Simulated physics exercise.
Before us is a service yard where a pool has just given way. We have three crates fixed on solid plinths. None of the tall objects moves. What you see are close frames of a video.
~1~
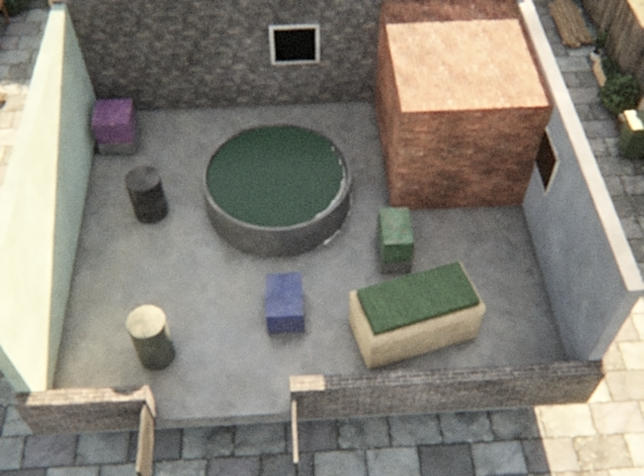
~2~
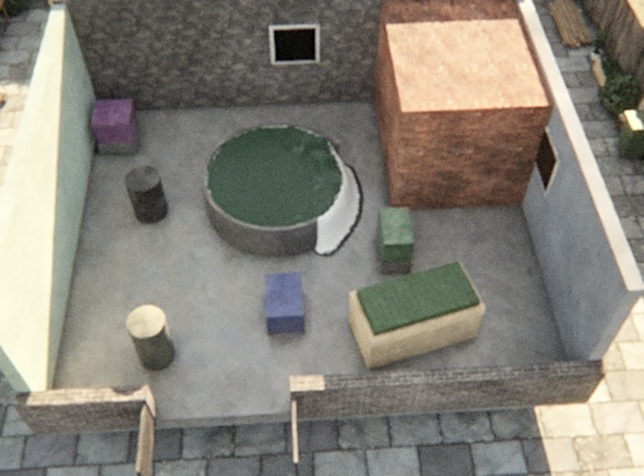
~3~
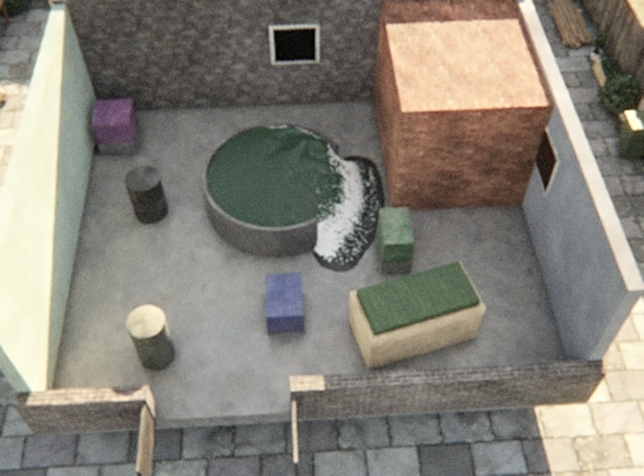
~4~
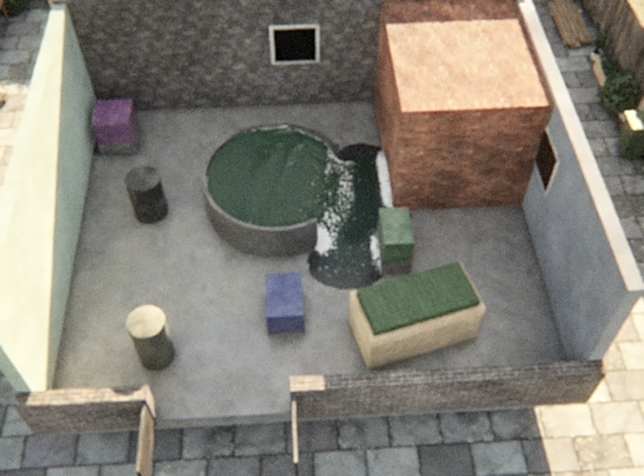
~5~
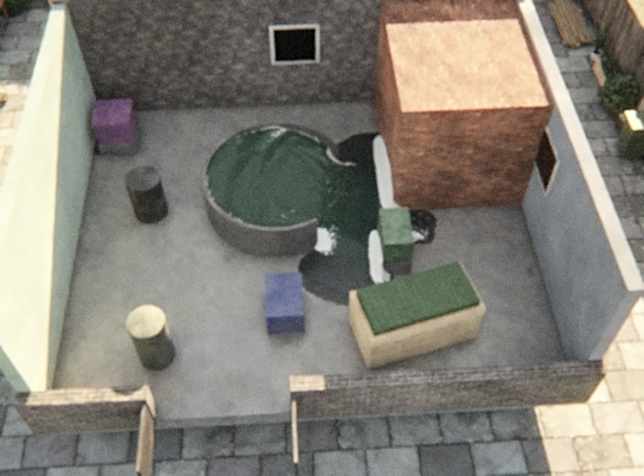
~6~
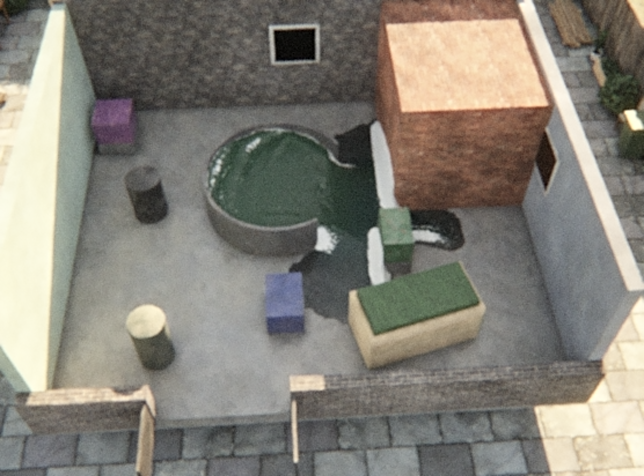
A round pool gives way on its right side and dark green water spreads around nearby blocks.
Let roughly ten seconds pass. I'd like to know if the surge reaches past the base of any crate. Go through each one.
Here is how it goes: The blue crate is reached; the purple crate is not reached; the green crate is reached.
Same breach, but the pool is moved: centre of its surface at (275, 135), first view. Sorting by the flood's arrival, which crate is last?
I'd go with the purple one.
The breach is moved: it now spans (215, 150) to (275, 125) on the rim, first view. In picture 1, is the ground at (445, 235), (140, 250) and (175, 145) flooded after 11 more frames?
Untouched, untouched, soaked.
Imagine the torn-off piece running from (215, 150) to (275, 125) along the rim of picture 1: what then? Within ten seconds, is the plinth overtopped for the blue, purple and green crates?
Blue: Flooded, purple: Flooded, green: Clear.
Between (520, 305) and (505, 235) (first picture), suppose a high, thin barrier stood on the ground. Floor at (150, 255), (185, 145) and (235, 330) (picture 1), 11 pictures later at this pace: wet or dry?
Outcome by spot, in order - unwatered, unwatered, unwatered.
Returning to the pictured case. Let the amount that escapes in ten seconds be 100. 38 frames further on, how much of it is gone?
About 50 per cent.
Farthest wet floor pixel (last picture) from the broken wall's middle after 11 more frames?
The farthest point of the front sits at (564, 384).
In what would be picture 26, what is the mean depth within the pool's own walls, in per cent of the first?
Some 28 per cent.
A moment on, water covers 25 % of the floor; the blue crate water round its plinth, the purple crate not reached, the green crate water round its plinth.
Next, water covers 40 % of the floor; the blue crate water round its plinth, the purple crate not reached, the green crate water round its plinth.
Then, water covers 60 % of the floor; the blue crate water round its plinth, the purple crate water round its plinth, the green crate water round its plinth.
Later, water covers 85 % of the floor; the blue crate water round its plinth, the purple crate water round its plinth, the green crate water round its plinth.
In the end, water covers 100 % of the floor; the blue crate was topped, the purple crate stayed above the water, the green crate was topped.
